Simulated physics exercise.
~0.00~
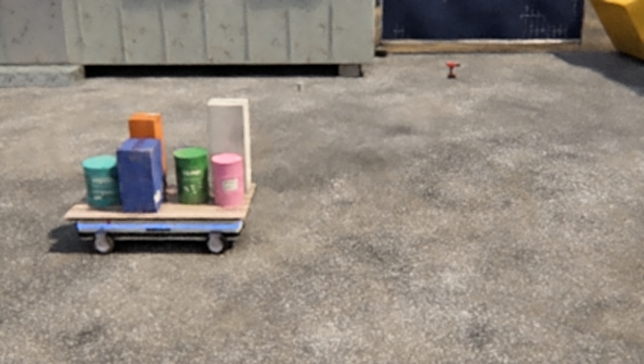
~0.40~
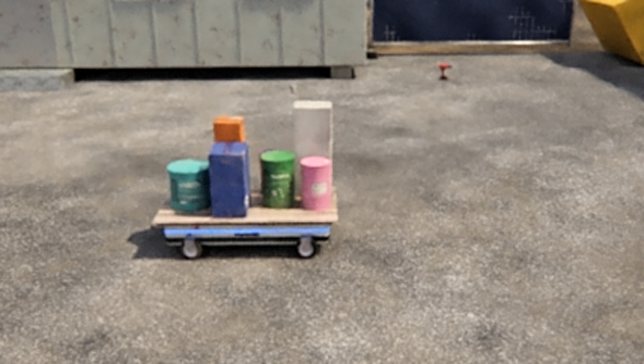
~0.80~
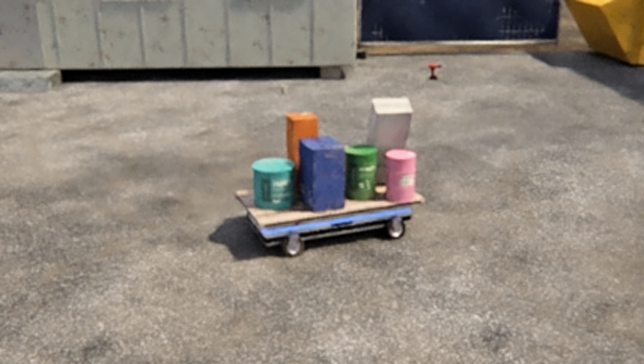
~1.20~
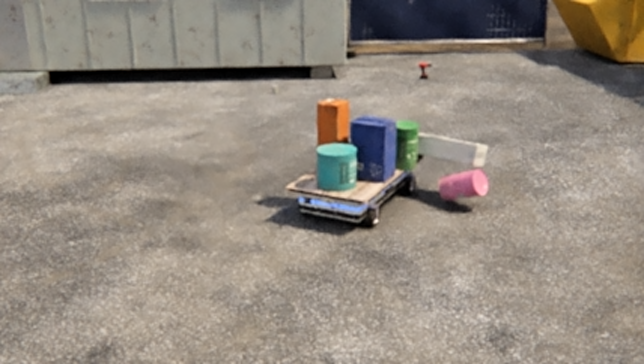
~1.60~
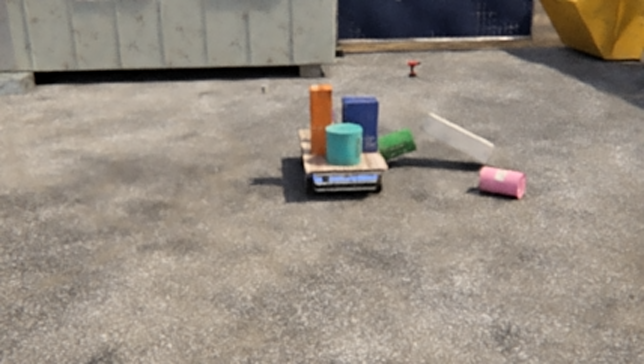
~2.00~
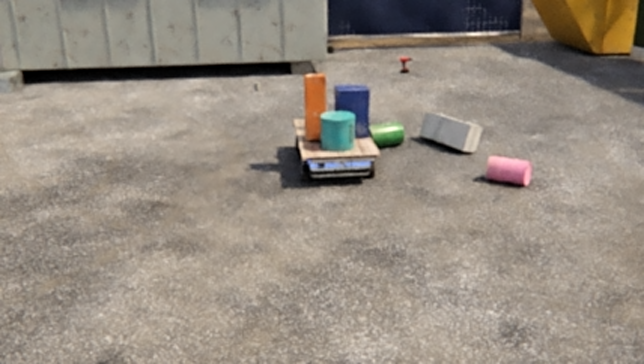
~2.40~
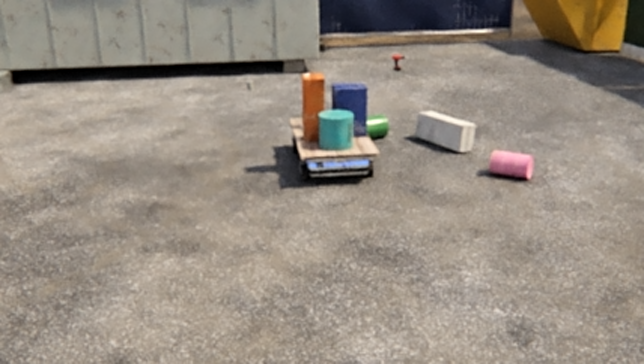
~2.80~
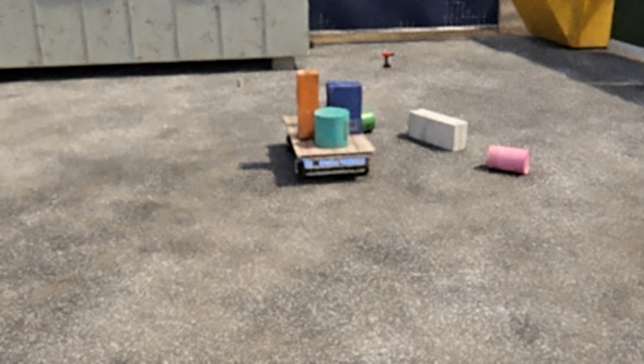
A low flat cart rolls to the right across a sunlit asphalt yard, seen from slightly above, with a grey metal container behind and a yellow skip at the right. It carries a turquoise pail at the left, orange and blue boxes, a green pail, a tall white box and a pink canister at the right. As the cart curves away from the viewer, the white box leans and the pink canister drops off, followed by the white box and then the green pail. The cart stops with its end facing the viewer, the turquoise pail and both coloured boxes still standing aboard, the fallen three lying to its right.
